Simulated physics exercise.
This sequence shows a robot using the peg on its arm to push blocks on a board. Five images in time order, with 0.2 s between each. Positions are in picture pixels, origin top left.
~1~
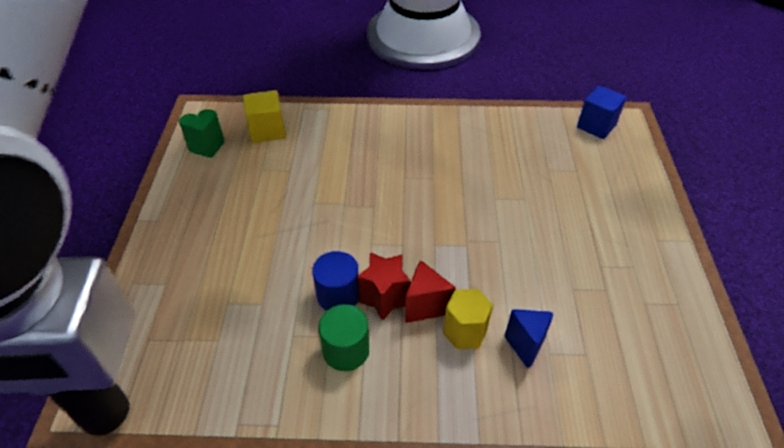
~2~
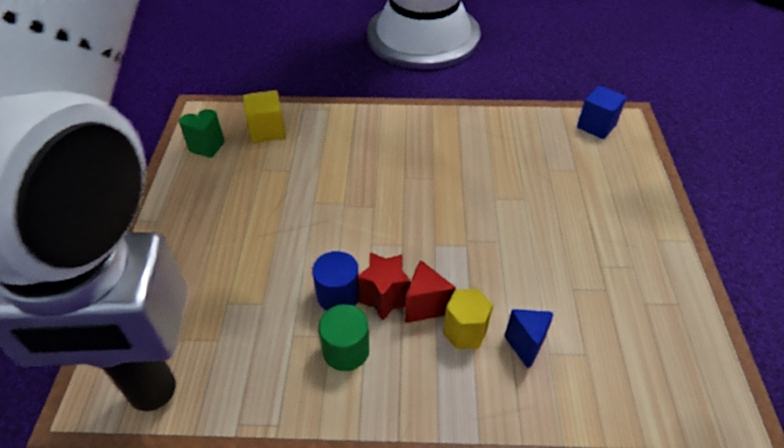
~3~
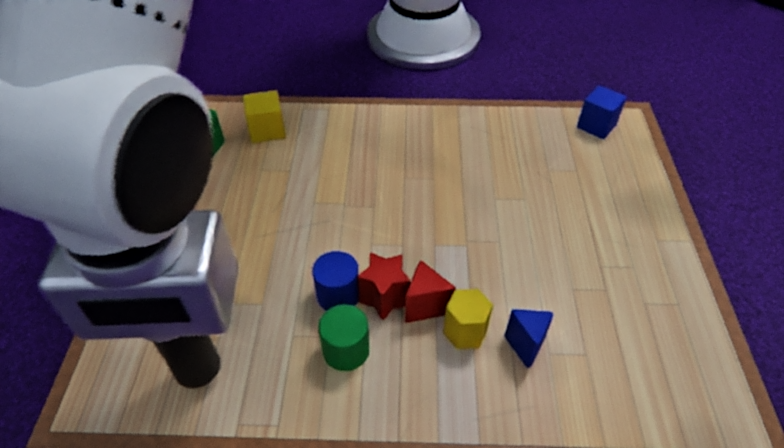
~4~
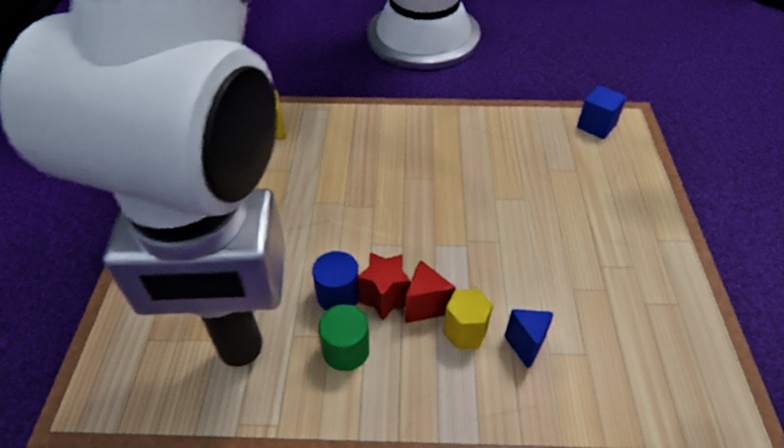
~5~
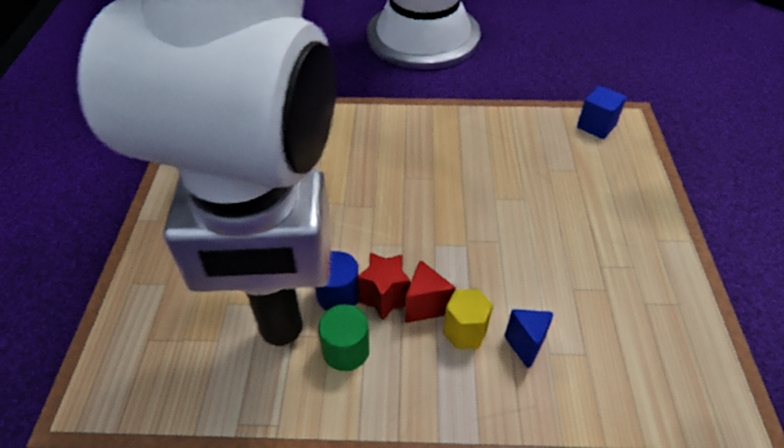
On a wooden board with a purple surface around it, a white robot arm moved its dark peg steadily from the lower left toward the green cylinder and blue block, while the colored blocks stayed still.
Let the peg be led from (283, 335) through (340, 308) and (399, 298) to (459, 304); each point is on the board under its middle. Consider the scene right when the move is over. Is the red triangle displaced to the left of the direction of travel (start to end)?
Short answer: No.
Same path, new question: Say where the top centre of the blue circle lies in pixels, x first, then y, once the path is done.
It sits at (371, 238).
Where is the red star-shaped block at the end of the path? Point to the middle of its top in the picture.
I think it will end close to (491, 256).
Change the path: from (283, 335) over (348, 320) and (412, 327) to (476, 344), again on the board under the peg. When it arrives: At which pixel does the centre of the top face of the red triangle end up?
So, by the moment the path ends, you'll find the top centre of the red triangle at (461, 274).
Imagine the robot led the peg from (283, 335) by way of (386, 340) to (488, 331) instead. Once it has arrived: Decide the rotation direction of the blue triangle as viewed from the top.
In a top view, it turns clockwise.
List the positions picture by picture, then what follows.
The first frame shows lower end of the peg at (106, 414), tops of blocks, blue circle at (335, 268), red star-shaped block at (384, 271), red triangle at (428, 281), yellow hexagon at (470, 305).
The second frame shows peg at (153, 391), blocks as before.
The third frame shows peg at (198, 369), blocks as before.
The fourth frame shows peg at (241, 348), blocks as before.
The fifth frame shows peg at (282, 328), blue circle at (335, 268), red star-shaped block at (384, 271), red triangle at (428, 281), yellow hexagon at (470, 305).
What follows on the original path. One third of the way, peg at (340, 300); blue circle at (357, 248); red star-shaped block at (389, 268), turned 15° clockwise.
Two thirds of the way, peg at (400, 291); blue circle at (371, 238); red star-shaped block at (438, 261), turned 30° clockwise; red triangle at (473, 277); yellow hexagon at (477, 310), turned 20° clockwise.
At the end, peg at (460, 297); blue circle at (371, 238); red star-shaped block at (491, 256); red triangle at (528, 277), turned 30° clockwise; yellow hexagon at (481, 312), turned 35° clockwise.
